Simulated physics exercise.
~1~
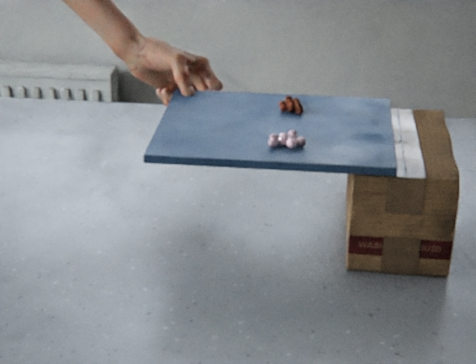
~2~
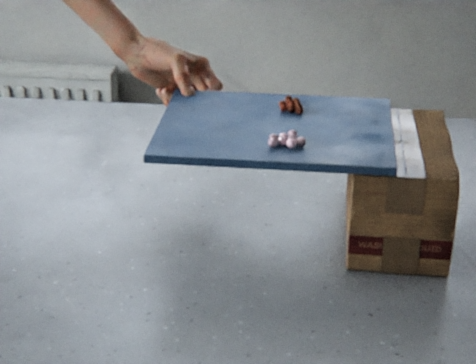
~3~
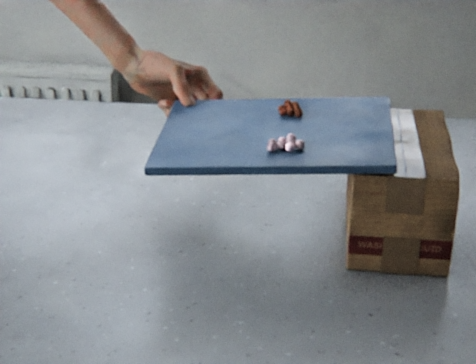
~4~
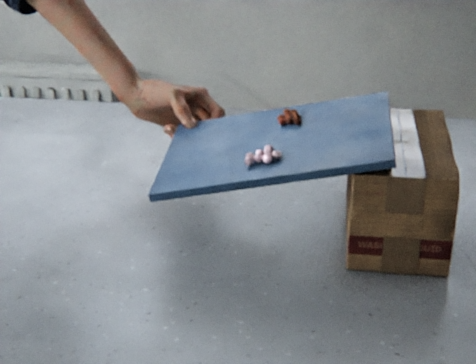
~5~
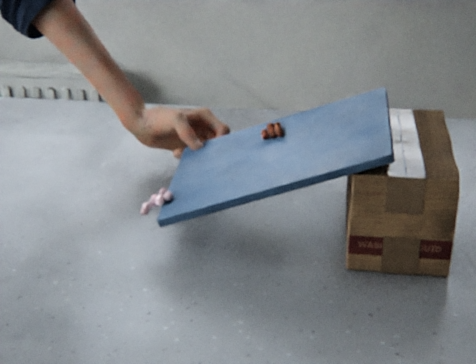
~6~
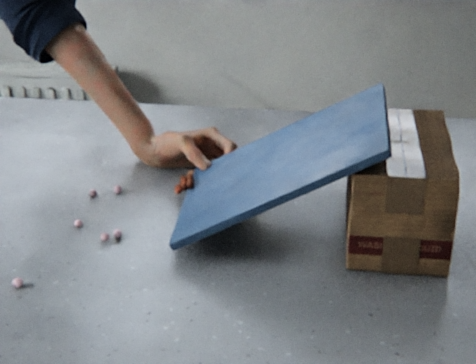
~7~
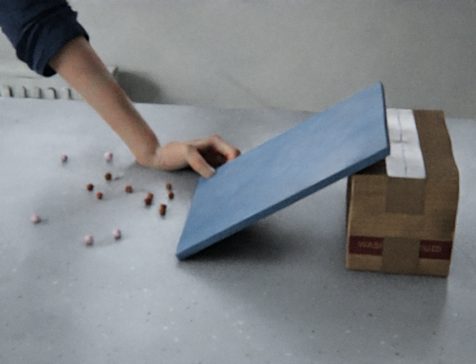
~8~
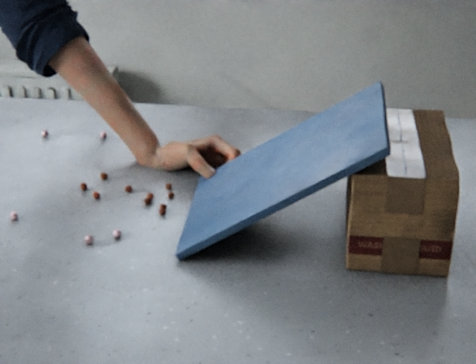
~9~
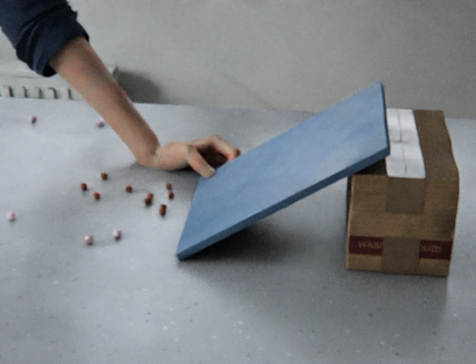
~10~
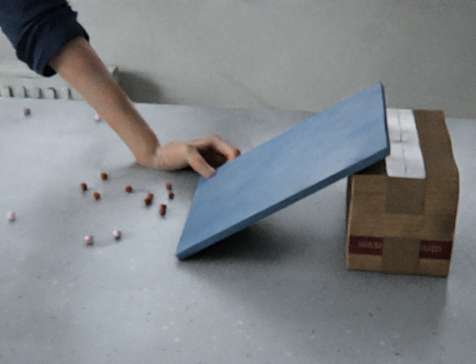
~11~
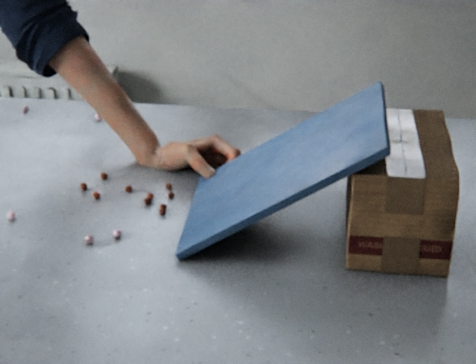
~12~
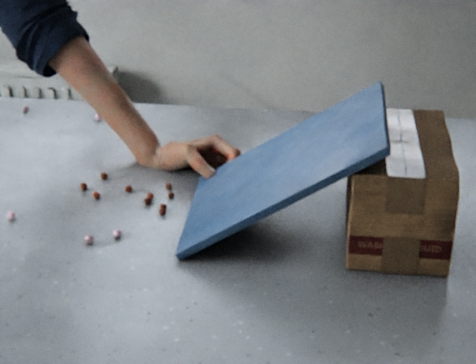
In this clip, a hand lowers the left end of a blue board resting on a cardboard box, and small pink pieces slide off first, followed by reddish-brown ones. They scatter leftward across the gray table, the pink pieces ending farther away while the reddish-brown ones stop nearer the board.
